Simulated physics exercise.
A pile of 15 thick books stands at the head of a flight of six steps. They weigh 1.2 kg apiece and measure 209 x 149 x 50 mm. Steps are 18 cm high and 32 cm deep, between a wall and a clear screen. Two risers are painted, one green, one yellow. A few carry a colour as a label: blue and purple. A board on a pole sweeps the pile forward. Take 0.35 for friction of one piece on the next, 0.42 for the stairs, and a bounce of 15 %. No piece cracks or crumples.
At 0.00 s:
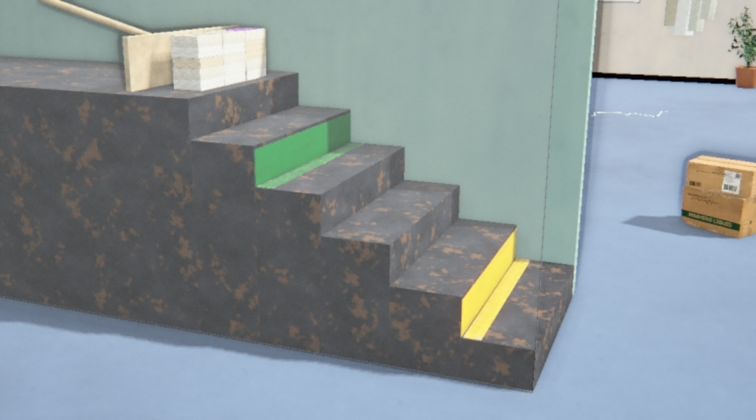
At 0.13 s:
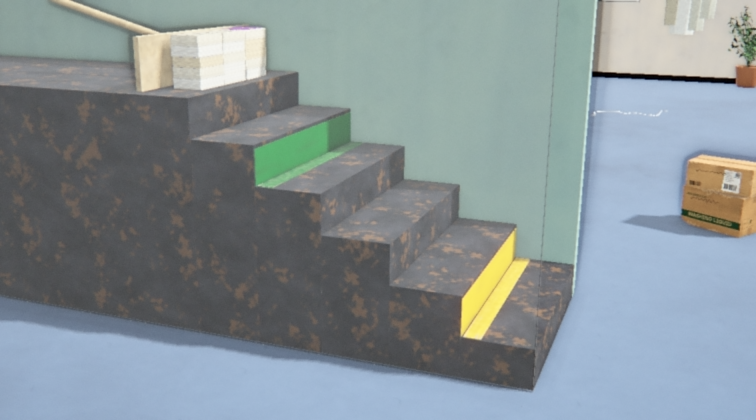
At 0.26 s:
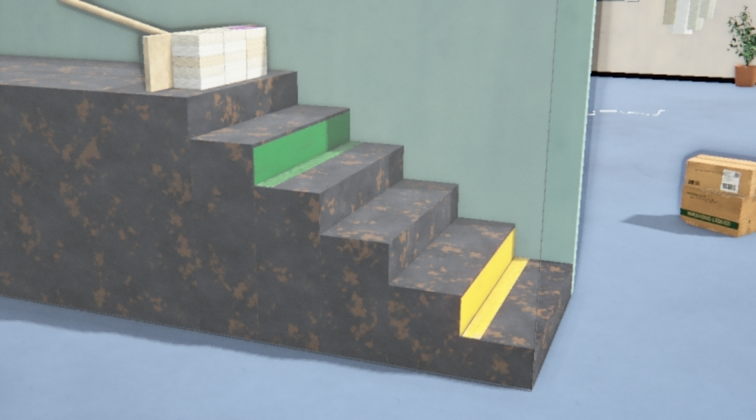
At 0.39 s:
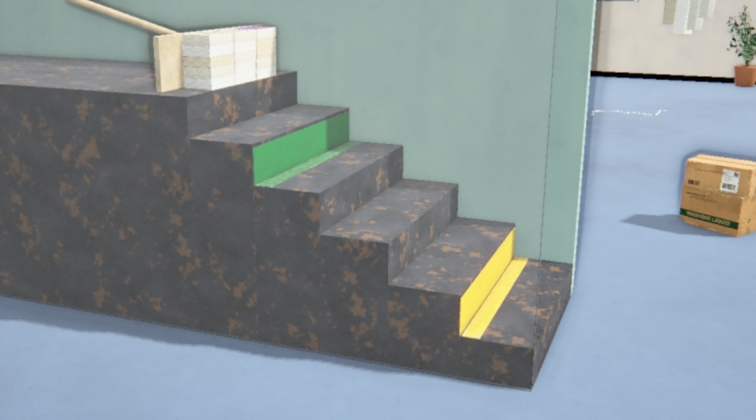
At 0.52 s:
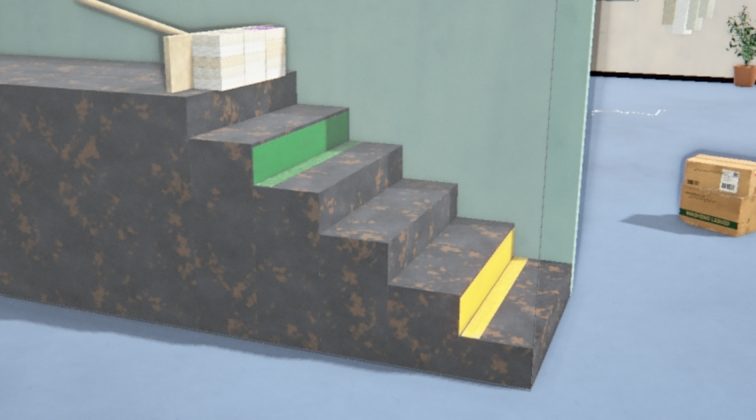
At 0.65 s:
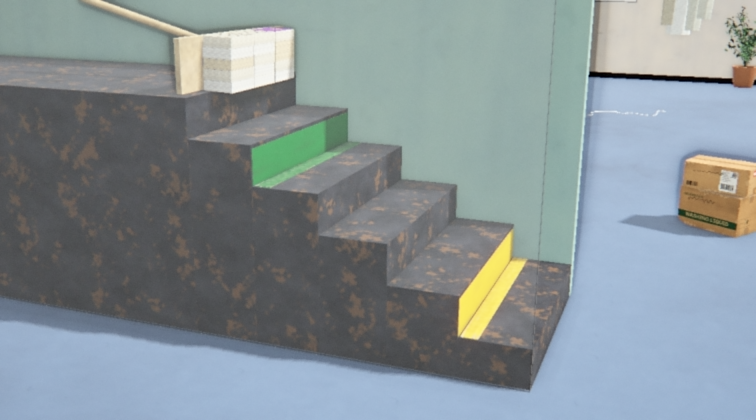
We see a board on a pole push a pale stack of thick books rightward along the landing to the top edge of a dark staircase, while the green and yellow risers and the cardboard box stay still.
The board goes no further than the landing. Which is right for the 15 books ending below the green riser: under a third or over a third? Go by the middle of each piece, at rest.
The part is over a third.
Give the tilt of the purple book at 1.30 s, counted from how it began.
Roughly 130°.
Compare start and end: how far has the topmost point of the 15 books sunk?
About 29 cm.
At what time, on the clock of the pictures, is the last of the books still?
Around 2.5 s.
After 0.82 s, none of the 15 books below the green riser, 15 disturbed; blue book leaning 42°, 7 cm lower; purple book leaning 40°, 6 cm lower.
After 1.30 s, 6 of the 15 books below the green riser; purple book on its side; blue book on its side.
At rest (2.6 s), 8 of the 15 books below the green riser; purple book on its side; blue book leaning 19°, 44 cm lower. That is 53 per cent. As the last picture would show them, middles, purple book near (558, 253), blue book near (311, 162).
